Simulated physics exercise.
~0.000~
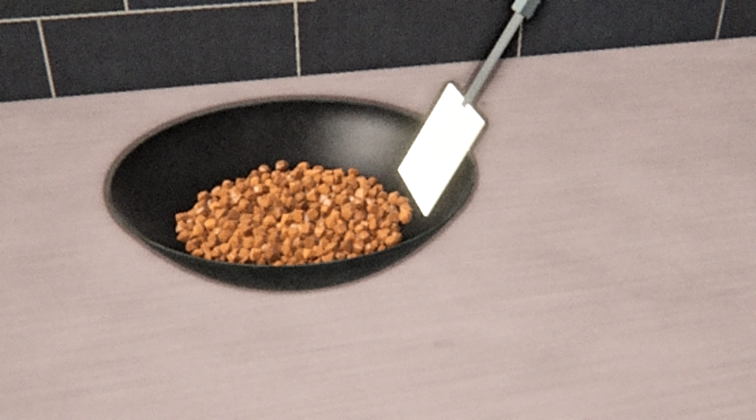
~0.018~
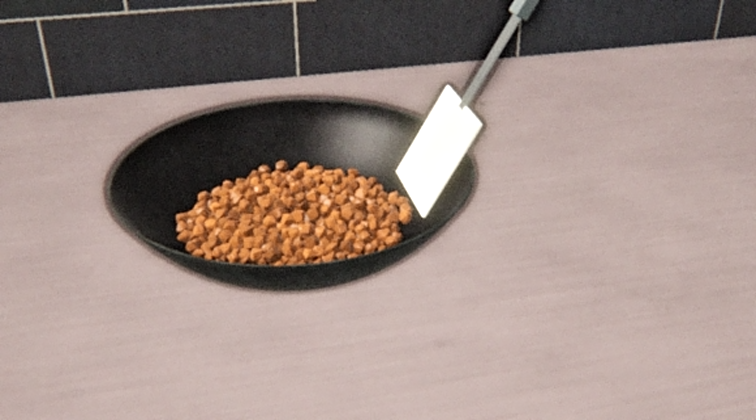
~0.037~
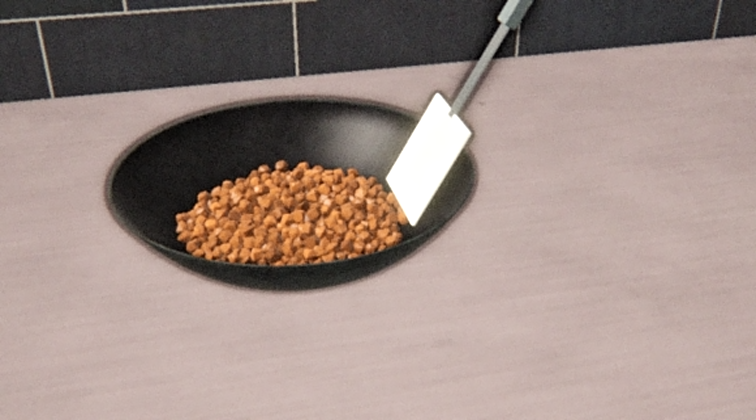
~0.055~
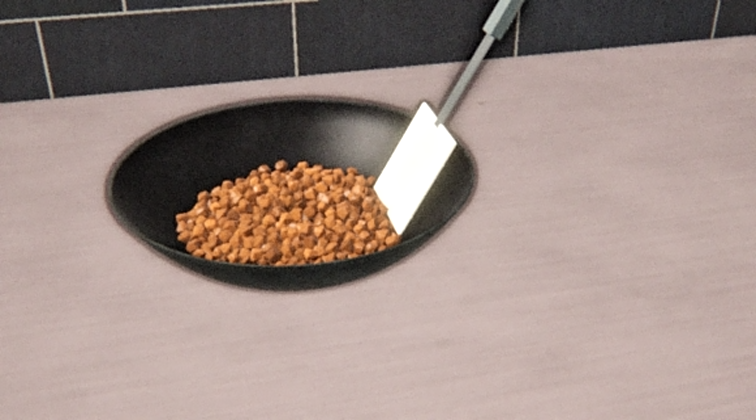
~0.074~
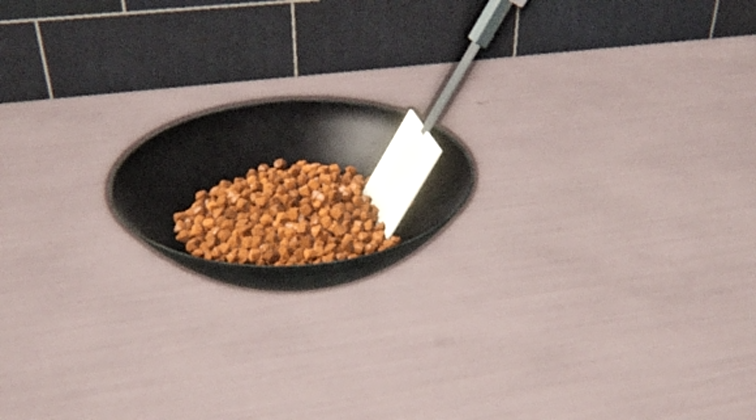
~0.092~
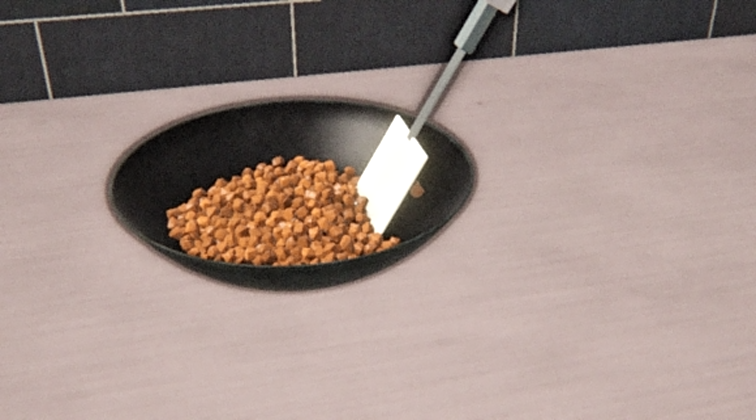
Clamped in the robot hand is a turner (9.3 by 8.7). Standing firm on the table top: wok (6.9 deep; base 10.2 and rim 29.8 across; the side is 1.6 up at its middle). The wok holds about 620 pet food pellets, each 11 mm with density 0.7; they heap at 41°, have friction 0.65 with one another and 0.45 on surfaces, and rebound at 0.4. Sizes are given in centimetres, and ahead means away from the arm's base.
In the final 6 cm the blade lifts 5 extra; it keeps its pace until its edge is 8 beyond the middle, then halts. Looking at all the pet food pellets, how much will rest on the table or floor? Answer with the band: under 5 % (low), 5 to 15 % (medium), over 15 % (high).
Medium, 5 to 15 %.
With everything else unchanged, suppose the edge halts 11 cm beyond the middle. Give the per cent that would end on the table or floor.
In that case about 35 percent ends on the table or floor.
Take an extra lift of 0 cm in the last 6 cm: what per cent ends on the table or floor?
Result: Approx. 10 %.
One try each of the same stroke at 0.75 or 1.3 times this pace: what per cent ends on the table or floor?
Roughly 0 % and roughly 15 %.
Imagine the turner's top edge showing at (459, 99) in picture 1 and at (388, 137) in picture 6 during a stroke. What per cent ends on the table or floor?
Around 15 per cent finishes there.
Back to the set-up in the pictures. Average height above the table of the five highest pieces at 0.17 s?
I'd put it close to 9 cm.
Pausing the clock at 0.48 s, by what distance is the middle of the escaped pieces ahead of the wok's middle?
Distance ahead of centre: Approx. 18 cm.
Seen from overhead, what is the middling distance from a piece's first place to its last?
Somewhere about 6 centimetres, I'd say.
After 0.17 s, sloping 60°, highest piece 14 above the table; 613 in the wok, 2 on the blade or in flight.
After 0.24 s, sloping 60°, highest piece 25 above the table; 613 in the wok, 2 on the blade or in flight.
After 0.48 s, sloping 60°, highest piece 24 above the table; 564 in the wok, 20 on the table or floor, 31 on the blade or in flight.
After 1.53 s, sloping 60°, highest piece 8 above the table; 562 in the wok, 53 on the table or floor.
At rest, 562 in the wok, 53 on the table or floor. That is 9 % on the table or floor.
